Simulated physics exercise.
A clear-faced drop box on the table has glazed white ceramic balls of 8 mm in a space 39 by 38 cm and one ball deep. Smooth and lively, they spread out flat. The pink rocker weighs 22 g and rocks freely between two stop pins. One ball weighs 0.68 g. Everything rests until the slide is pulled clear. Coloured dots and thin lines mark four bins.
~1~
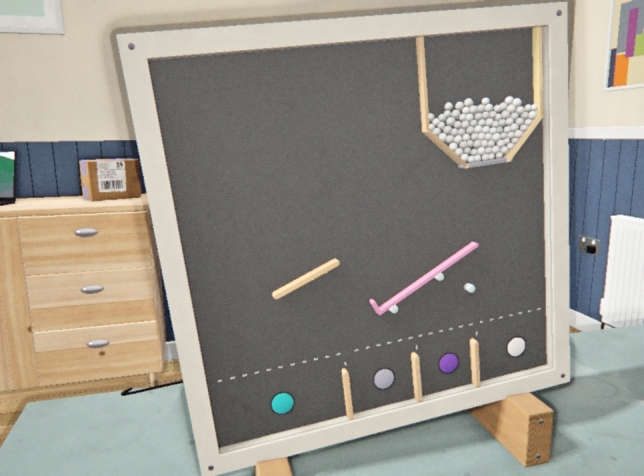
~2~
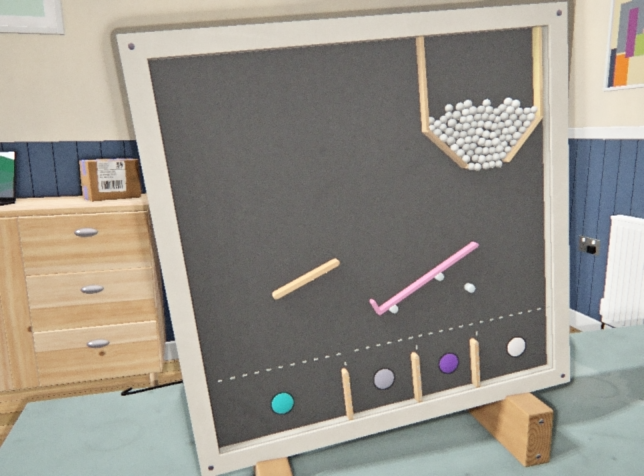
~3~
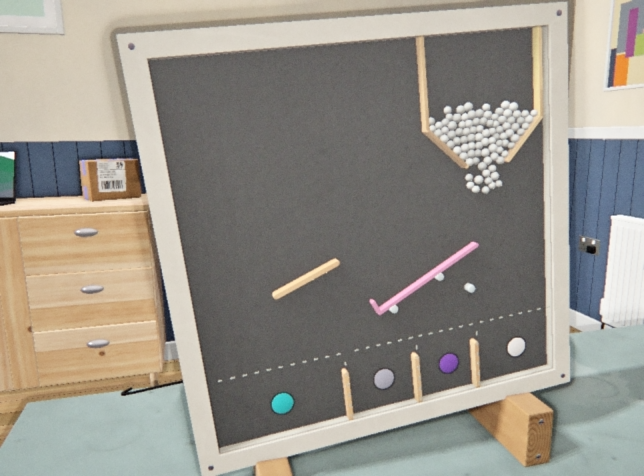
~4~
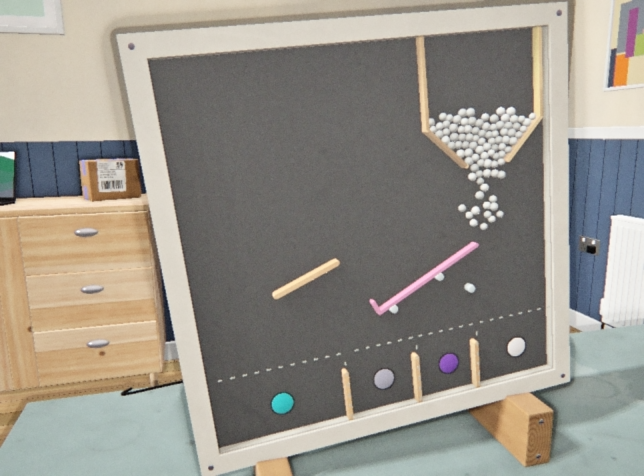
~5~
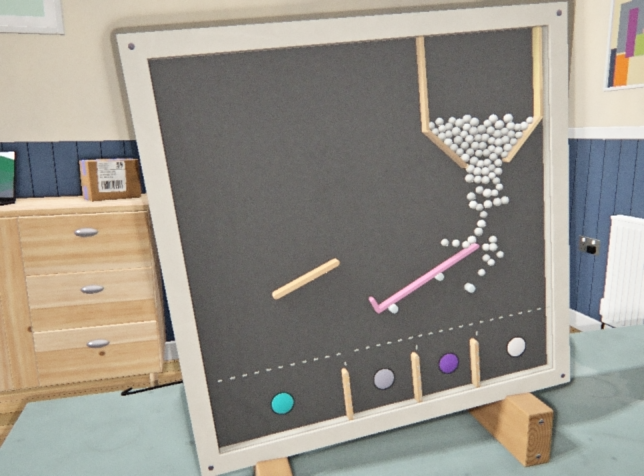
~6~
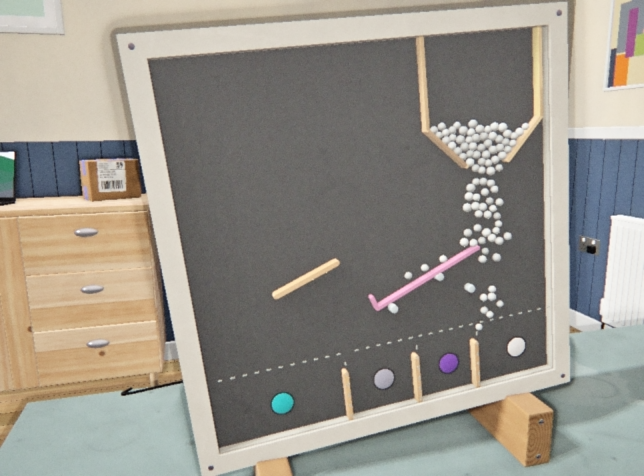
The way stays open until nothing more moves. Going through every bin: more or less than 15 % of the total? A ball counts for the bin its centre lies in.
Purple less, turquoise less, white more, grey less than 15 %.
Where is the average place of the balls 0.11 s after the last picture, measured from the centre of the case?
About 11 cm right and 2 cm below.
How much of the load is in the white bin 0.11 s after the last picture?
About 25 per cent.
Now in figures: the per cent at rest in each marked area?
Purple bin: 0; turquoise bin: 5; white bin: 75; grey bin: 5.
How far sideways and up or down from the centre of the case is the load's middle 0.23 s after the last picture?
Some 12 cm right and 8 cm below.
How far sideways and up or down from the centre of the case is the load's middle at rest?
Some 12 cm right and 14 cm below.
Then, 0.11 s later than the last picture, the balls' middle is 11 cm right of and 2 cm below the centre; white 25 %; pink rocker left end down 12°.
Then, 0.23 s later than the last picture, the balls' middle is 12 cm right of and 8 cm below the centre; white 45 %; pink rocker right end down 10°.
Then, 0.44 s later than the last picture, the balls' middle is 13 cm right of and 12 cm below the centre; white 70 %; pink rocker left end down 18°.
At rest 2.7 s after the last picture, purple 0 %, turquoise 5 %, white 75 %, grey 5 %, elsewhere 15 %; pink rocker left end down 31°.
